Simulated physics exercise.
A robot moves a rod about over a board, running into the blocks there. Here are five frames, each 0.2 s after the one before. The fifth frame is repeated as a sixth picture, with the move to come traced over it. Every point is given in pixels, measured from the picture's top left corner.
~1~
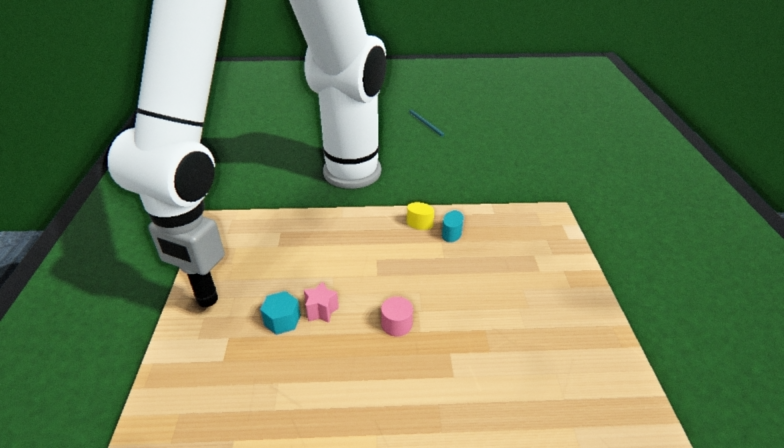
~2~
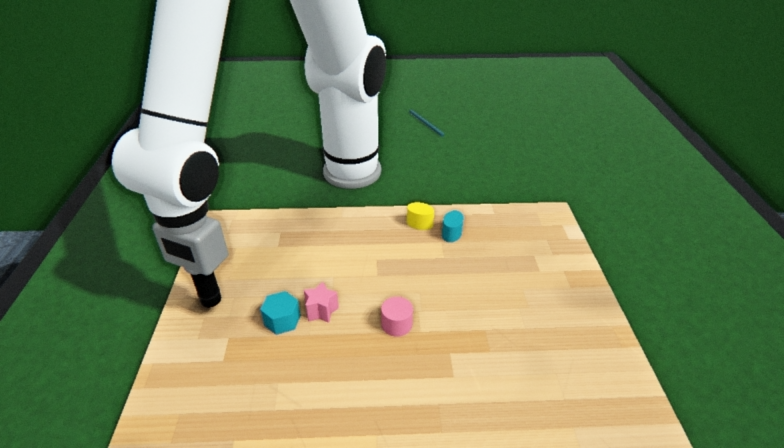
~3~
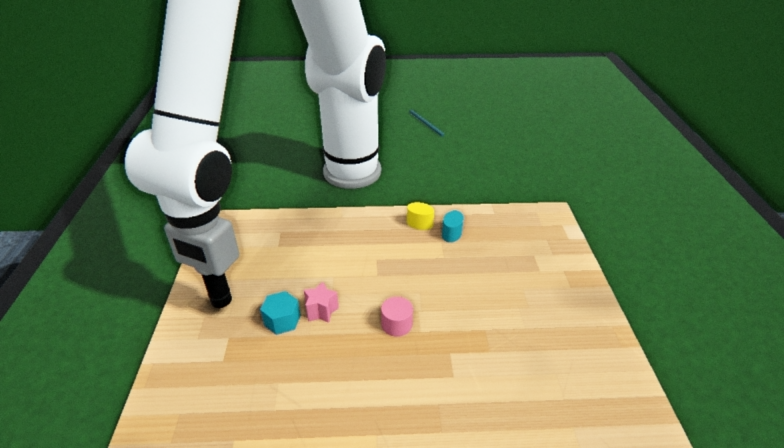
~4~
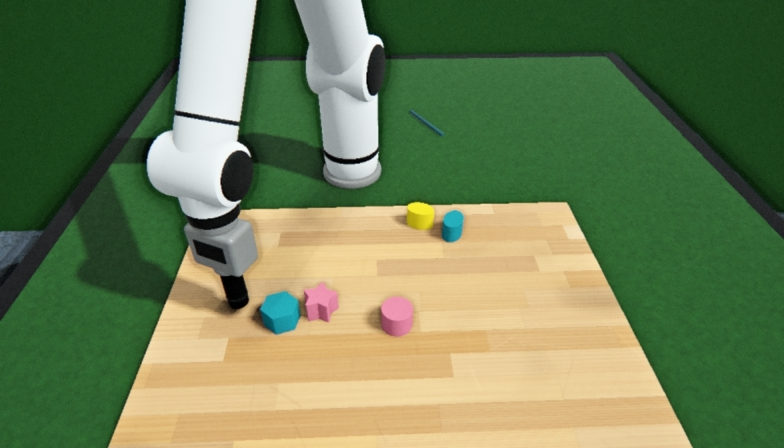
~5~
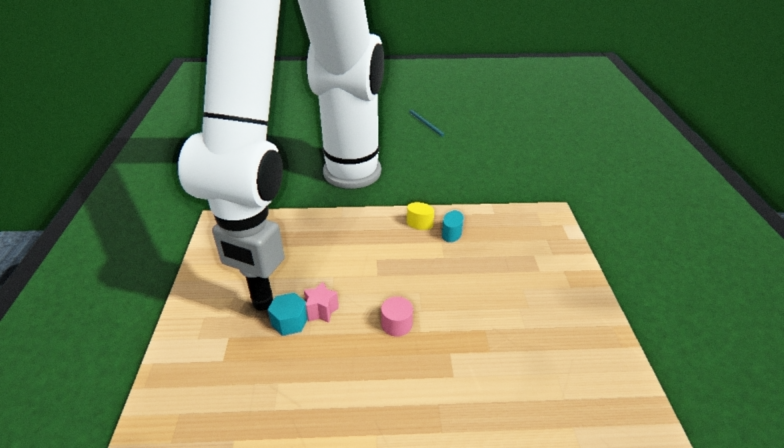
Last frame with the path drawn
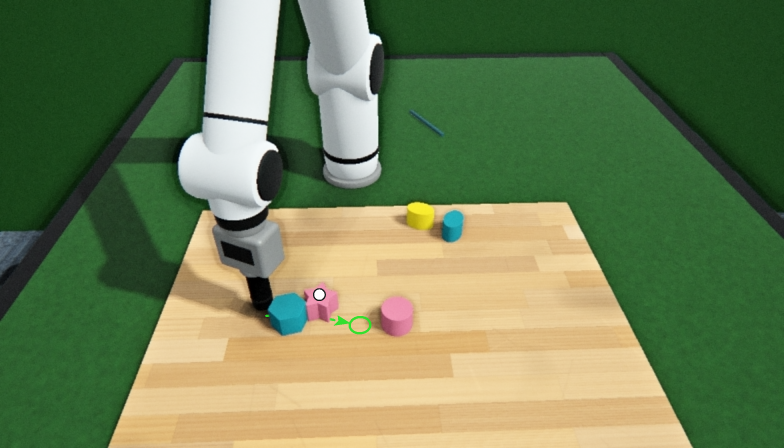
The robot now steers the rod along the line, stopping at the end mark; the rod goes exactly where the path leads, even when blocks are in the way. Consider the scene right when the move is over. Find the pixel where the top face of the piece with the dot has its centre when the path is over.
The point I'd pick in the picture is (370, 294).
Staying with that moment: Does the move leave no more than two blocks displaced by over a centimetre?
Final answer: Yes.
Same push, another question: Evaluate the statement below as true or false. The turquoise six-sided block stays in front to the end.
The statement is incorrect.
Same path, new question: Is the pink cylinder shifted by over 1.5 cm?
No, that is not what happens.
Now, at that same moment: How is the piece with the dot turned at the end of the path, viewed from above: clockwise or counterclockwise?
Viewed from above, counterclockwise.
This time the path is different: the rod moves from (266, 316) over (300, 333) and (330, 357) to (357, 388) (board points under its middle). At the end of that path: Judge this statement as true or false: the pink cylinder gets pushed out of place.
My answer: False.
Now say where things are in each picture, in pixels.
Rod tip (208, 301); block tops, turquoise six-sided block (279, 304); pink star-shaped block (319, 295); pink cylinder (397, 308), in the first picture.
Rod (211, 301); blocks unchanged, in the second picture.
Rod (222, 301); blocks unchanged, in the third picture.
Rod (239, 302); blocks unchanged, in the fourth picture.
Rod (263, 304); turquoise six-sided block (287, 306); pink star-shaped block (319, 295); pink cylinder (397, 308), in the fifth picture.
Path on the board, from (266, 316) through (314, 317) to (360, 325); the dot is on the pink star-shaped block.
What follows on the original path. One third of the way, rod (296, 304); turquoise six-sided block (316, 311), turned 20° clockwise; pink star-shaped block (340, 294), turned 30° anticlockwise.
Two thirds of the way, rod (328, 307); turquoise six-sided block (340, 321), turned 50° clockwise; pink star-shaped block (350, 296), turned 75° anticlockwise.
At the end, rod (359, 313); turquoise six-sided block (354, 331), turned 90° clockwise; pink star-shaped block (370, 294), turned 120° anticlockwise; pink cylinder in place.
